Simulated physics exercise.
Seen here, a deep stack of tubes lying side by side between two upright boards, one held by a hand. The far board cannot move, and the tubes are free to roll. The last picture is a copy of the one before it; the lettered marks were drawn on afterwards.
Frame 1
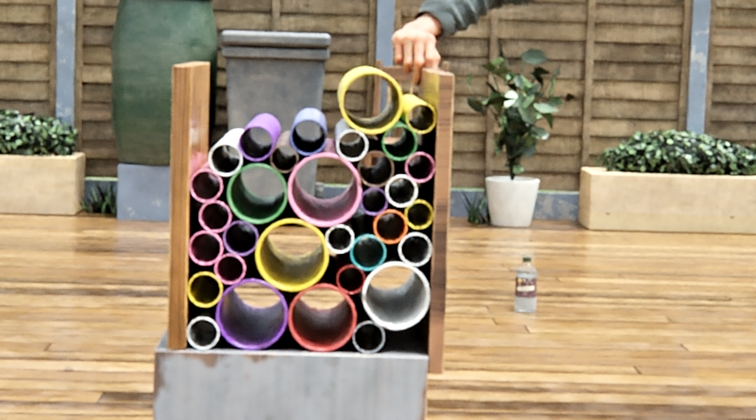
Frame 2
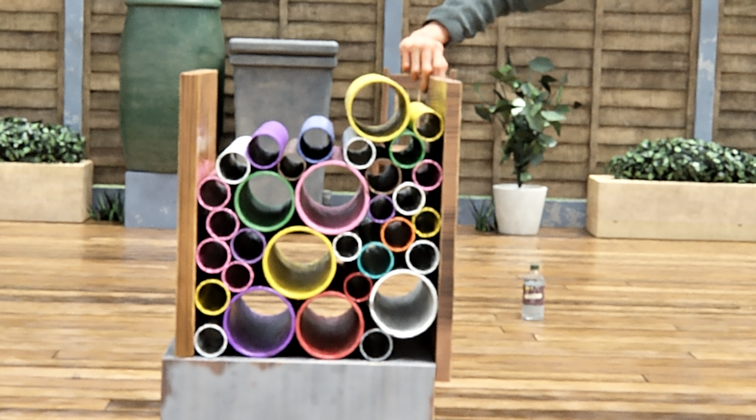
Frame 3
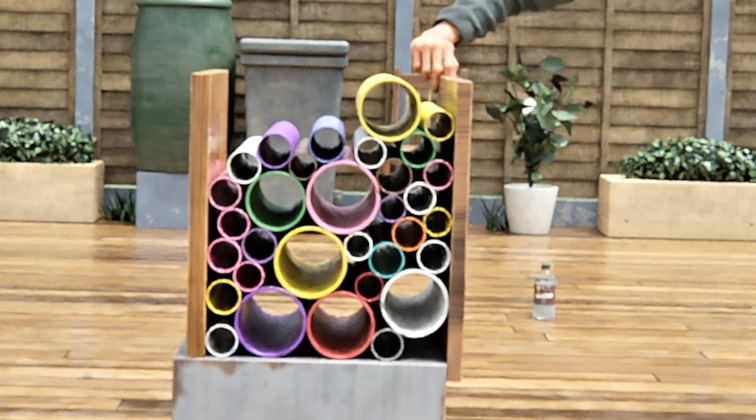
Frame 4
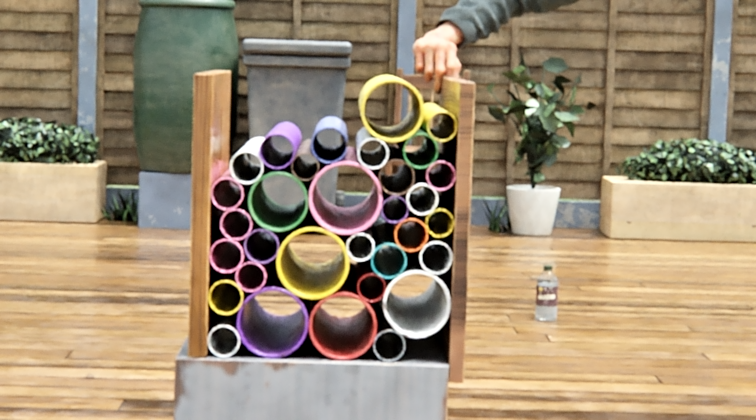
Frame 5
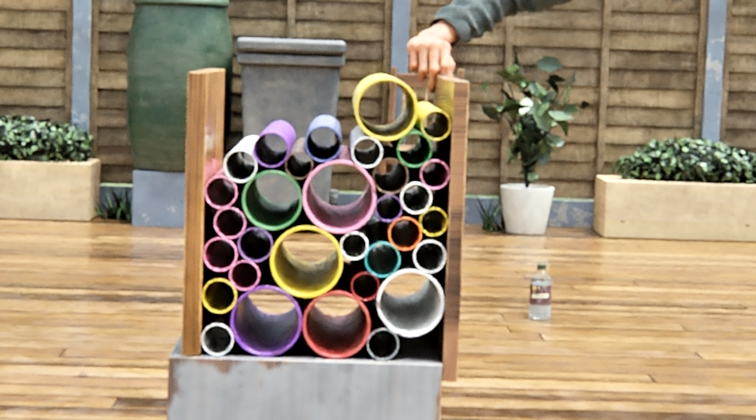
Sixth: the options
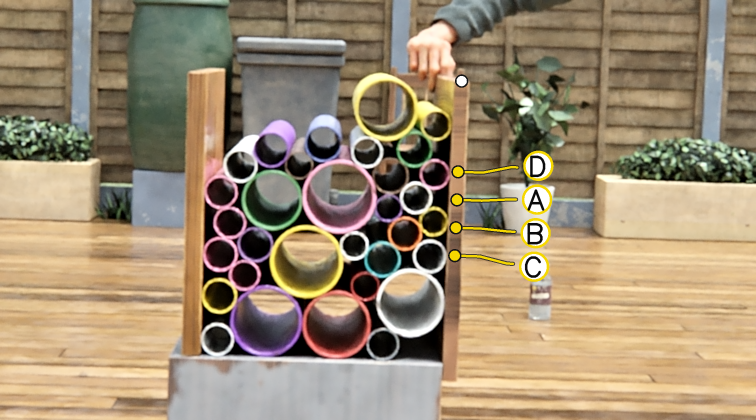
The clip shows colourful tubes stacked on their sides between two upright boards, with a hand resting at the top of the right board. The view shifts slightly, while the tubes and hand show no clear movement.
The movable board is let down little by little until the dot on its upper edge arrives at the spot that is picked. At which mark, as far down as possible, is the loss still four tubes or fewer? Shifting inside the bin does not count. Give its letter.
Slide it to B.
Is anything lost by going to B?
Yes, at B.
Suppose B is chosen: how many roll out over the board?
It comes to four.
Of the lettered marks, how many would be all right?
The number is three.
On the marked copy, A at (457, 200); B at (456, 228); C at (455, 256); D at (458, 172); the white dot at (462, 81).
Taking B. A third of the way, top of the board (451, 144).
Two thirds of the way, top of the board (448, 216).
When it is over, top of the board (448, 227), four out over the board.
As for the rest, A none out over the board; C more than four out over the board; D none out over the board.
